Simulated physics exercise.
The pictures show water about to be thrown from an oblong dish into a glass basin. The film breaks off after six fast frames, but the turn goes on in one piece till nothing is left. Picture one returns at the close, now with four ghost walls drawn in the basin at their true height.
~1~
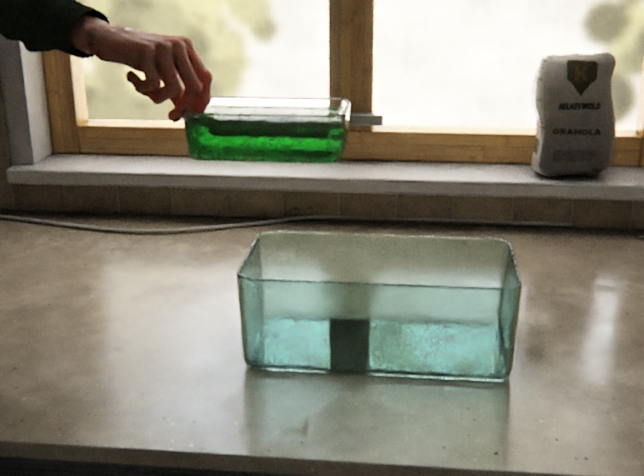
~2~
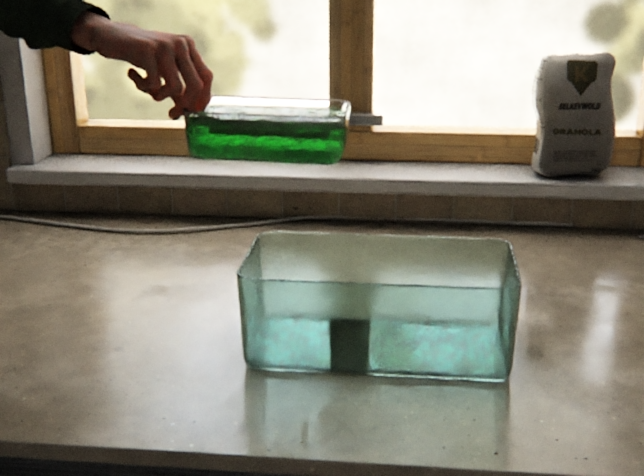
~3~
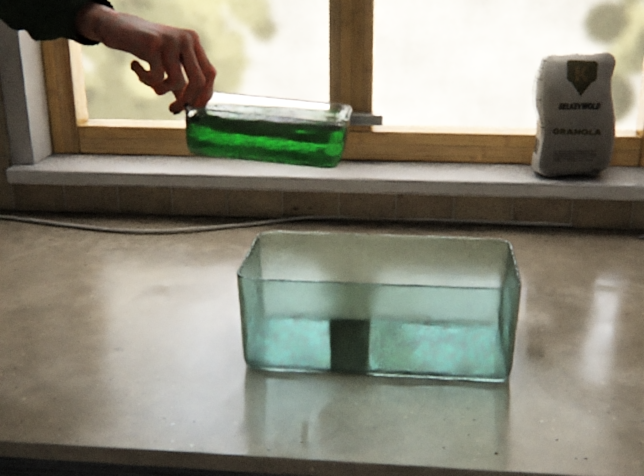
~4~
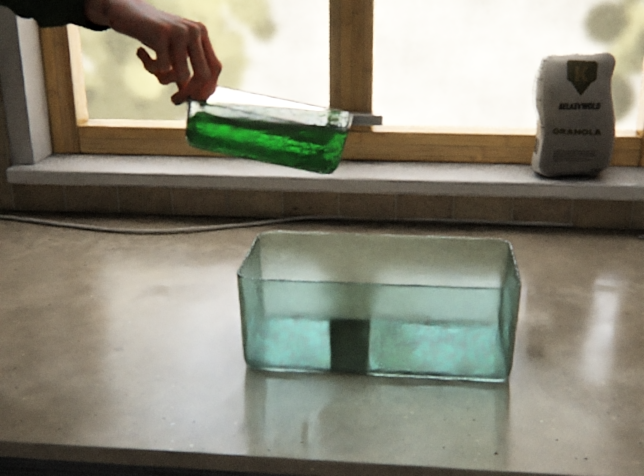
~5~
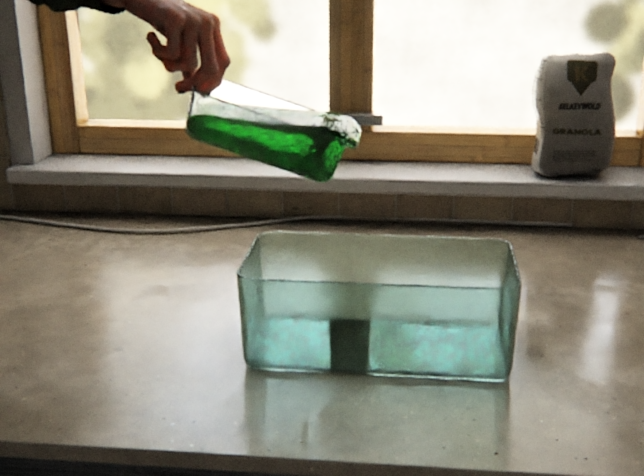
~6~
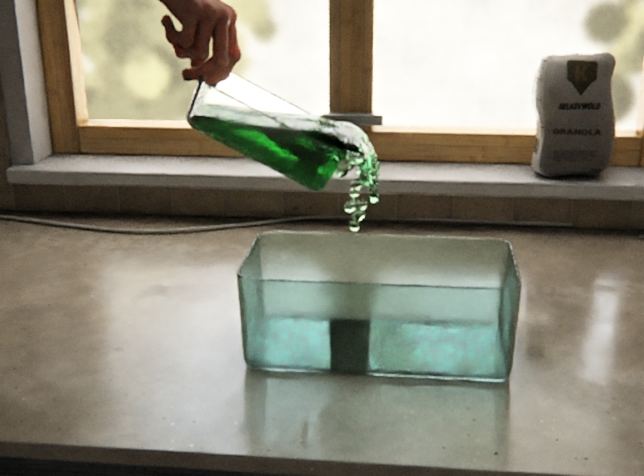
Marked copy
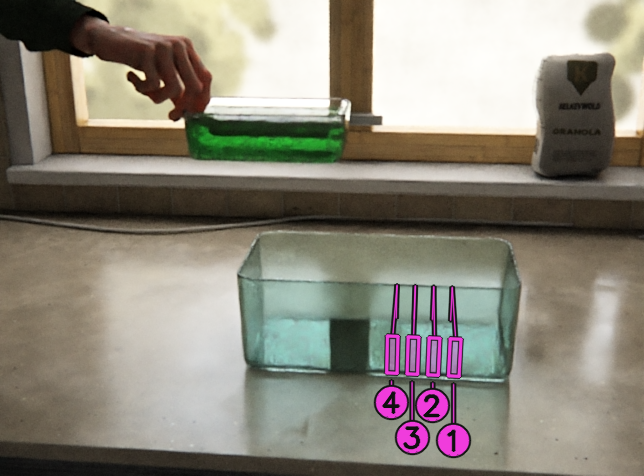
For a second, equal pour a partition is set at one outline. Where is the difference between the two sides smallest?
Choose 3.
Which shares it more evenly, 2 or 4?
That is position 4.
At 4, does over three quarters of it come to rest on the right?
No, it does not.
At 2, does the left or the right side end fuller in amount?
More ends on the left.
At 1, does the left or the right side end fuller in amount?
More ends on the left.
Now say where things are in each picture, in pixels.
Upright, lip at (345, 107); basin from (244, 364) to (511, 377); nothing has left yet, in the first picture.
Upright, lip at (345, 108); nothing has left yet, in the second picture.
Tipped about 5°, lip at (347, 113); nothing has left yet, in the third picture.
Tipped about 10°, lip at (348, 121); water is over the lip, down to (348, 121), in the fourth picture.
Tipped about 18°, lip at (348, 132); water is over the lip, down to (355, 143), in the fifth picture.
Tipped about 27°, lip at (347, 144); water is over the lip, down to (355, 223), in the sixth picture.
On the marked copy, 1 at (453, 384); 2 at (432, 383); 3 at (412, 381); 4 at (391, 380).
For position 1, about 93 % ends left of the wall and 4 % right of it; 3 % is lost outside.
For position 2, about 88 % ends left of the wall and 8 % right of it; 4 % is lost outside.
For position 3, about 51 % ends left of the wall and 45 % right of it; 4 % is lost outside.
For position 4, about 32 % ends left of the wall and 65 % right of it; 3 % is lost outside.
